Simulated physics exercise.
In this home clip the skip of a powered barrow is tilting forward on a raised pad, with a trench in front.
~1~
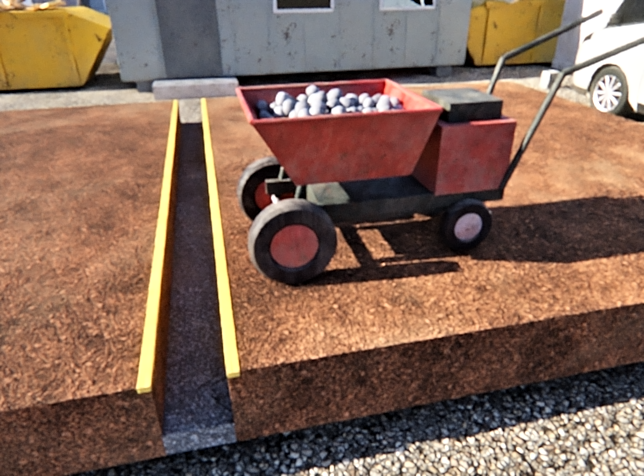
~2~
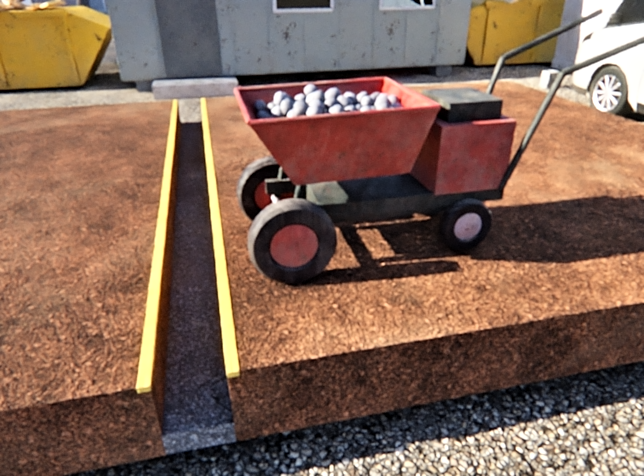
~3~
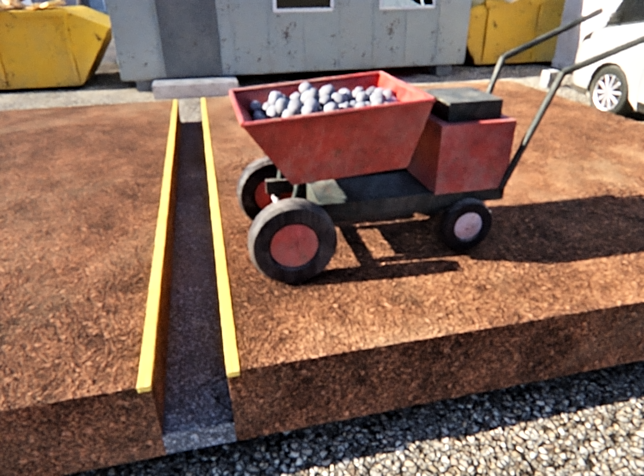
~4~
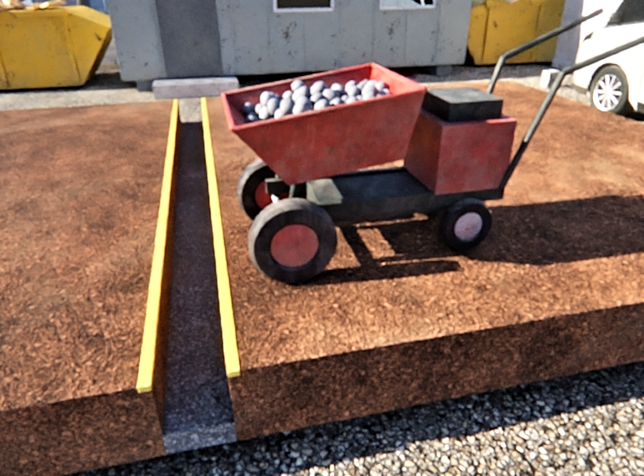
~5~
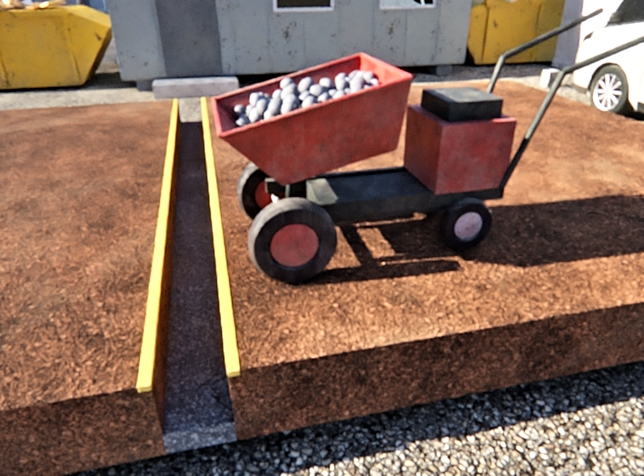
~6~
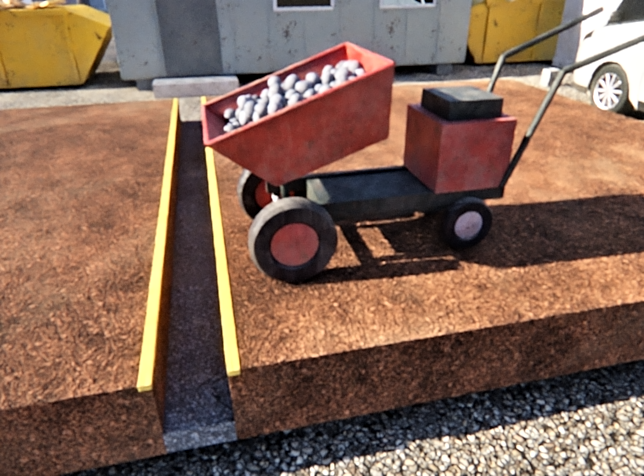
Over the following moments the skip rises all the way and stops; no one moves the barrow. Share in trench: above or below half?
Below half.
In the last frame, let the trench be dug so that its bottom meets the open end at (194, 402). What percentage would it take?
20 per cent, roughly.
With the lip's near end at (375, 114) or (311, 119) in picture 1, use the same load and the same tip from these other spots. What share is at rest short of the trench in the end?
Roughly 40 and 0 %.
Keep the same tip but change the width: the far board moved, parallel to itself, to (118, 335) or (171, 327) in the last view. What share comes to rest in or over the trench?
You'd get 50 in a hundred the first time and 0 in a hundred the second.
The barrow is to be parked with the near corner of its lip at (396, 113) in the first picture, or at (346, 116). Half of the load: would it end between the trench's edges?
Place one, the lesser portion; place two, the greater portion.
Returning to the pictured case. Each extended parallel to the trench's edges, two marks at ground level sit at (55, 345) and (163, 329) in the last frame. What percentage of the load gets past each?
About 20 percent, then about 70 percent.
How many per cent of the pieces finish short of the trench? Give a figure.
It works out to close to 0 per cent.
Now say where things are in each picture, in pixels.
Lip of the skip near (253, 123), level; top of the load near (327, 110), round cobbles; first edge of the trench near (227, 320); far edge near (150, 332), the trench under half as wide as the skip, and about as deep as wide, in the first picture.
Lip of the skip near (250, 123), level; top of the load near (346, 104), in the second picture.
Lip of the skip near (243, 126), tipped barely; top of the load near (341, 101), in the third picture.
Lip of the skip near (234, 130), tipped a little; top of the load near (333, 97), in the fourth picture.
Lip of the skip near (221, 136), tipped a little; top of the load near (350, 97), in the fifth picture.
Lip of the skip near (208, 145), tipped clearly; top of the load near (336, 90); first edge of the trench near (228, 319); far edge near (150, 330), in the sixth picture.
Shortly afterwards, skip tipped steeply; the whole lot in the skip.
Next, skip tipped right over; the bulk in the skip; only a few in or heaped over the trench; a little beyond it; only a few falling.
Some moments later, skip tipped right over; near a quarter in the skip; only a few in or heaped over the trench; near two thirds beyond it; only a few falling.
In the end, skip tipped right over; a little in the skip; near a quarter in or heaped over the trench; the bulk beyond it.
